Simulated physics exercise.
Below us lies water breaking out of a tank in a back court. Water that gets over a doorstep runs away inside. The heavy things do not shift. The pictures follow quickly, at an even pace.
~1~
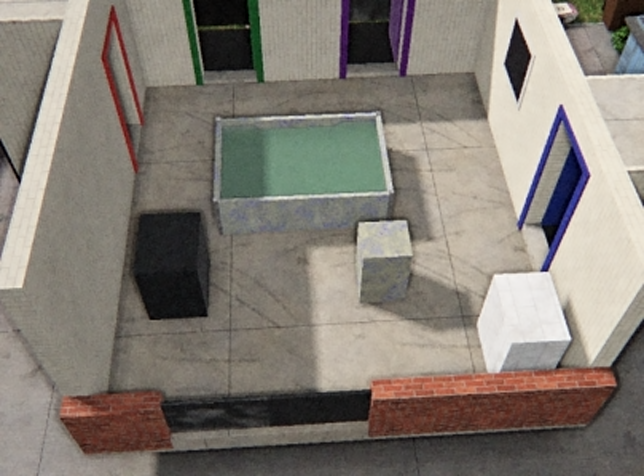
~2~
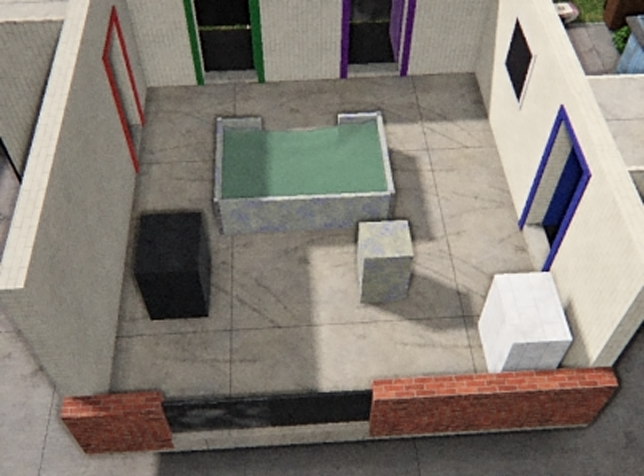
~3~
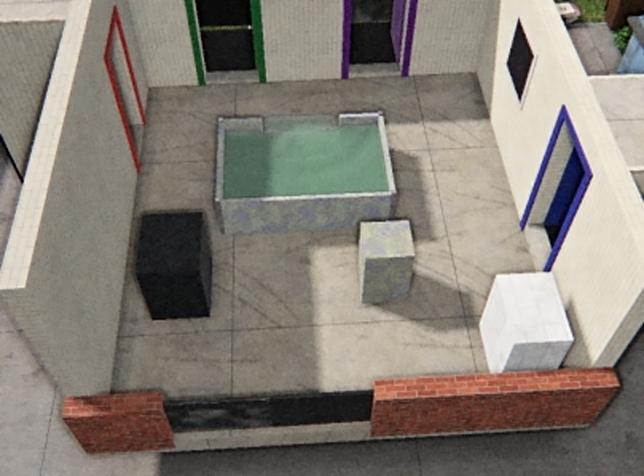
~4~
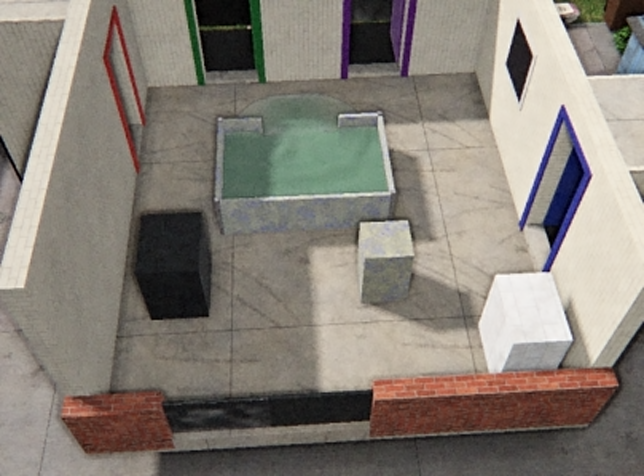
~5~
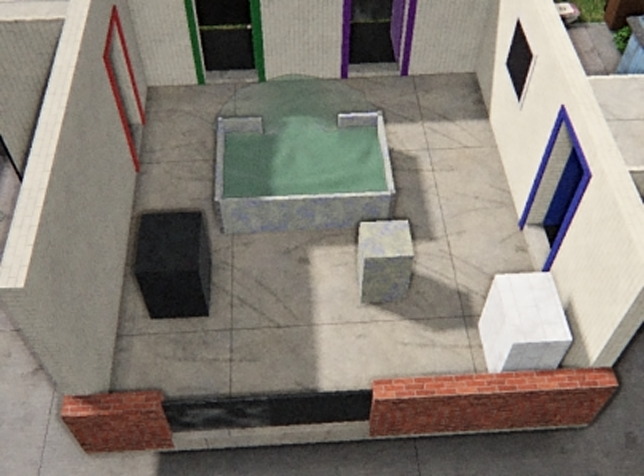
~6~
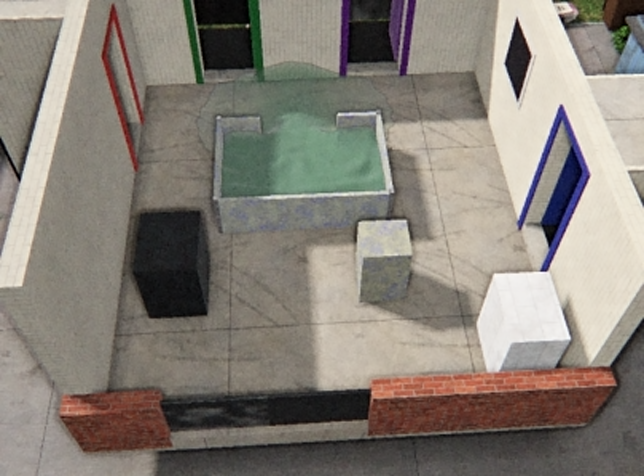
Walled back court with still green water in an open tank, then water pouring through a far-side gap and spreading outward.
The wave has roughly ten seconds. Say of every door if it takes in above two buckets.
The red door floods; the purple door floods; the blue door holds within the limit; the green door floods.
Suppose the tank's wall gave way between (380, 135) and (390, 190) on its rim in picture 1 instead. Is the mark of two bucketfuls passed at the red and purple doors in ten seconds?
My reading: The red one is over; the purple one keeps below it.
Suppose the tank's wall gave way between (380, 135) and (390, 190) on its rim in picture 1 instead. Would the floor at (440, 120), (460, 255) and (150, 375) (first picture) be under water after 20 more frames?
As listed: Under water, under water, not flooded.
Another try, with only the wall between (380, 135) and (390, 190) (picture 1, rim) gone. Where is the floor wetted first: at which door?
I say the door marked blue.
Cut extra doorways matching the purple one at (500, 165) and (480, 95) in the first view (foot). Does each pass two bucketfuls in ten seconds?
In that order: Takes less, is over.
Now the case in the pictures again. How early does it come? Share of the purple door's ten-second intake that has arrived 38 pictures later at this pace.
I make it 100 per cent.
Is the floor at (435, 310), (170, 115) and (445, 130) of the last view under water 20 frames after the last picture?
In turn: No water, under water, under water.
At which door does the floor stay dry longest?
Last comes the door marked blue.
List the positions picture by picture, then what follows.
In the first picture, still water in the open tank at (301, 159).
In the second picture, the front is at a hidden place, out from the gap on the open tank's far side.
In the third picture, the front is at a hidden place, out from the gap on the open tank's far side.
In the fourth picture, the front is at (275, 98), out from the gap on the open tank's far side.
In the fifth picture, the front is at (260, 84), out from the gap on the open tank's far side.
In the sixth picture, the front is at (223, 84), out from the gap on the open tank's far side.
A moment on, water covers 15 % of the floor; the red door not reached, the purple door under two buckets in, the blue door not reached, the green door over two buckets in.
Next, water covers 25 % of the floor; the red door wet at the sill, nothing in, the purple door over two buckets in, the blue door not reached, the green door far over two buckets in.
Then, water covers 45 % of the floor; the red door under two buckets in, the purple door over two buckets in, the blue door wet at the sill, nothing in, the green door far over two buckets in.
Later, water covers 80 % of the floor; the red door over two buckets in, the purple door over two buckets in, the blue door wet at the sill, nothing in, the green door far over two buckets in.
In the end, water covers 95 % of the floor; the red door over two buckets in, the purple door over two buckets in, the blue door wet at the sill, nothing in, the green door far over two buckets in.
